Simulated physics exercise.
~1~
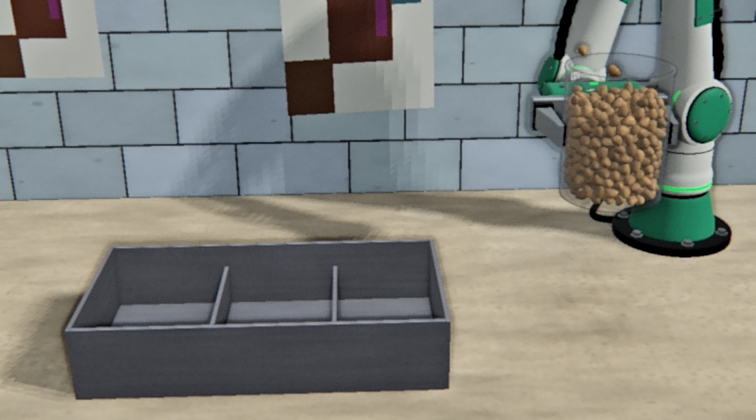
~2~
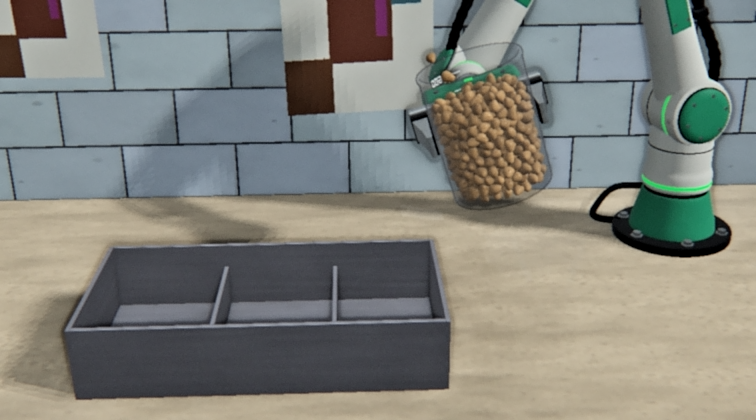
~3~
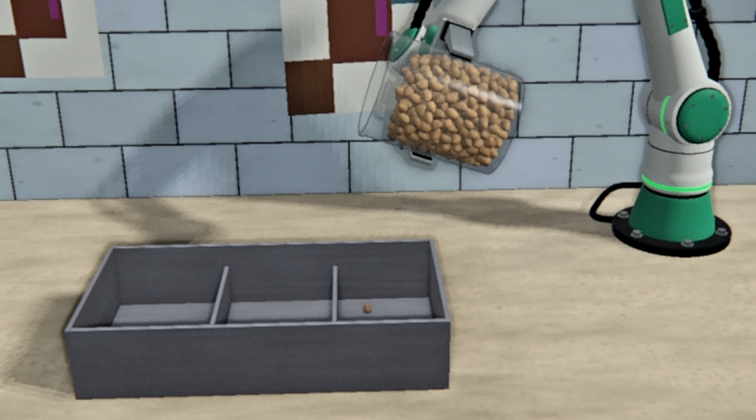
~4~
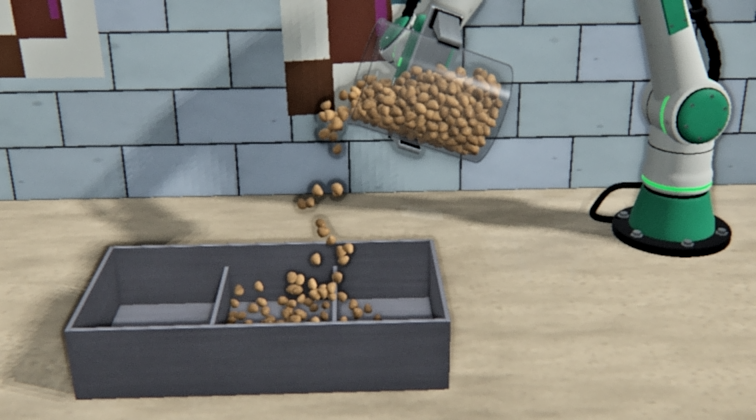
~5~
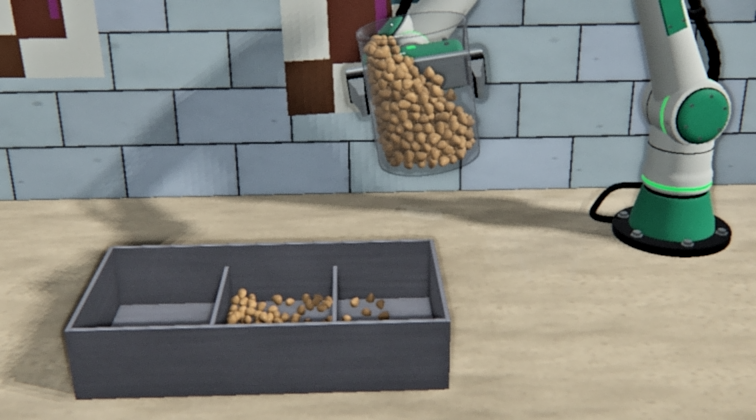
A robot arm tips a clear beaker, spills beans into a divided box, then rights it.
